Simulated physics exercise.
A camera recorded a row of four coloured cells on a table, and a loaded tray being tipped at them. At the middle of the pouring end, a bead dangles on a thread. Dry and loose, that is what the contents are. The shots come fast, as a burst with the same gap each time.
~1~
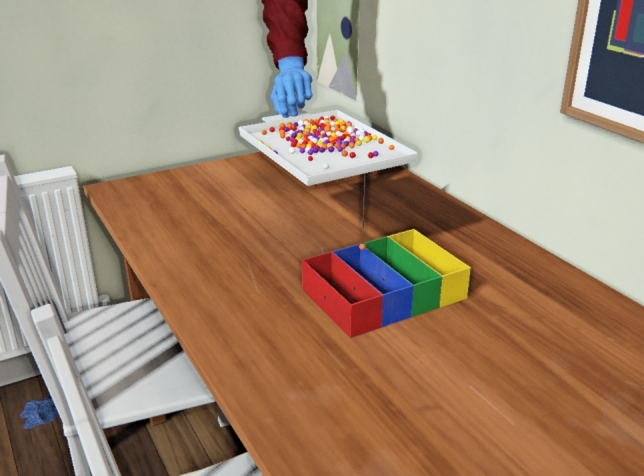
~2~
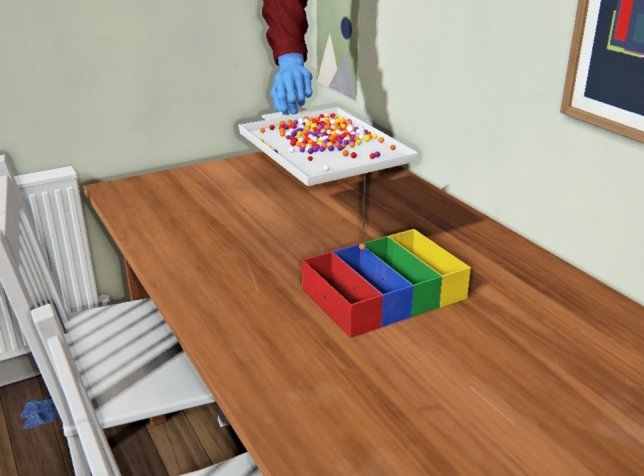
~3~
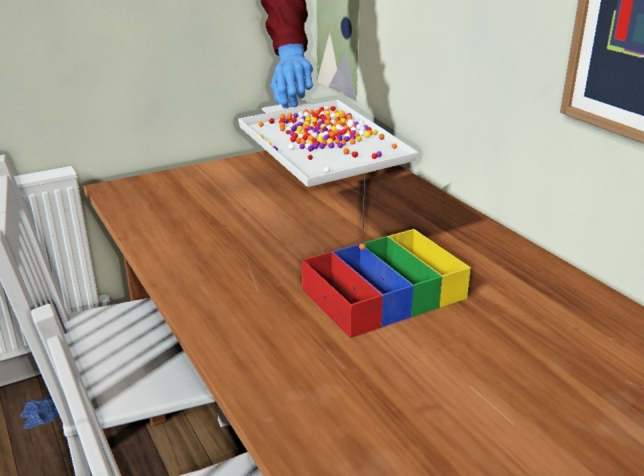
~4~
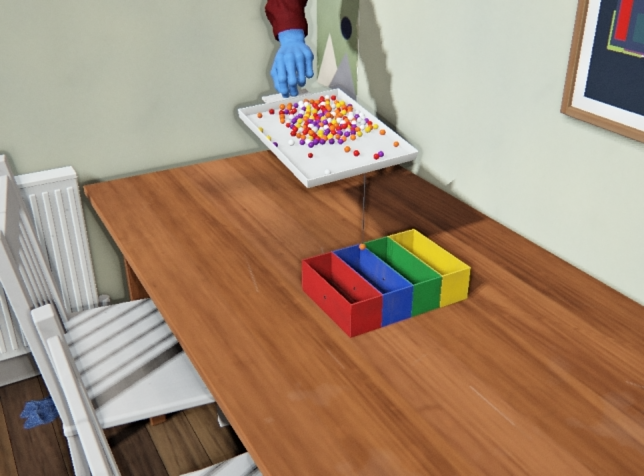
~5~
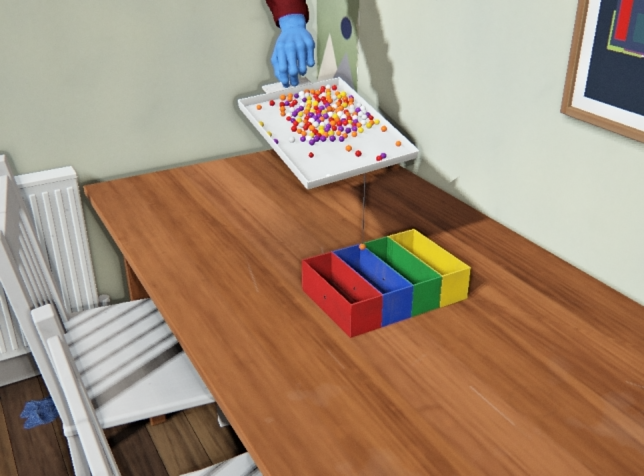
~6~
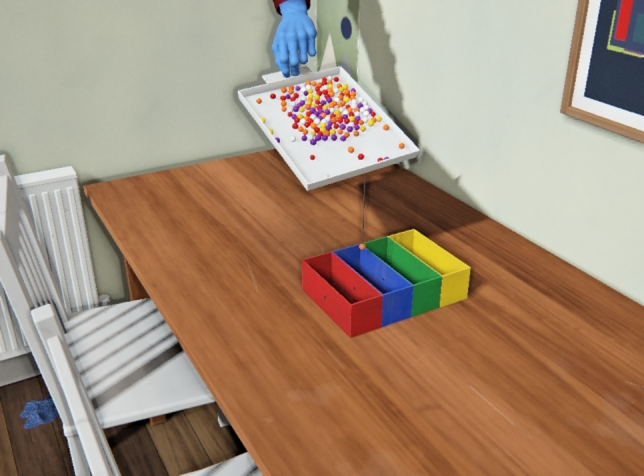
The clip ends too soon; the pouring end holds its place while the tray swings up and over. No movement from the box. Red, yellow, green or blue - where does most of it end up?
Most of it ends up in red.
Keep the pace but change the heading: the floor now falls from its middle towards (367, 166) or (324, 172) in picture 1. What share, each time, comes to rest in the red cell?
Roughly 0 per cent, and 40 per cent.
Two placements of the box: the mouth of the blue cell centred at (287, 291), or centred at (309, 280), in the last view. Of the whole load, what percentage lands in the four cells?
Around 80 percent the first time, around 80 percent the second.
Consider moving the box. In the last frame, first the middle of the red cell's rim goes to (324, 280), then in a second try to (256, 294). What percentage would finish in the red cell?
The first try yields 50% and the second yields 0%.
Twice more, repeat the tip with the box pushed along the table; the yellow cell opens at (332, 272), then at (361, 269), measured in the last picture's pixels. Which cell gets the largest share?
So the first one goes to the yellow cell and the second to the green one.
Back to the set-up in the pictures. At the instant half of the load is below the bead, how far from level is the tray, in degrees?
Somewhere near 95 degrees, I'd say.
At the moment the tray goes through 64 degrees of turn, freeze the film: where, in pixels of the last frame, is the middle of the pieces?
About (340, 179).
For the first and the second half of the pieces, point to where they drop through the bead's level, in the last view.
Close to (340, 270), then close to (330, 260).
Shortly afterwards, tray tipped steeply; near two thirds on the tray; a little in the red cell; a little in the blue cell; only a few in the green cell; near a quarter falling or outside the box.
Next, tray tipped past a quarter turn; a little on the tray; near a third in the red cell; a little in the blue cell; only a few in the green cell; only a few in the yellow cell; near a third falling or outside the box.
Some moments later, tray tipped past a quarter turn; near half in the red cell; near a quarter in the blue cell; a little in the green cell; only a few in the yellow cell; near a third falling or outside the box.
In the end, tray tipped past a quarter turn; near half in the red cell; near a quarter in the blue cell; a little in the green cell; only a few in the yellow cell; near a third outside the box.
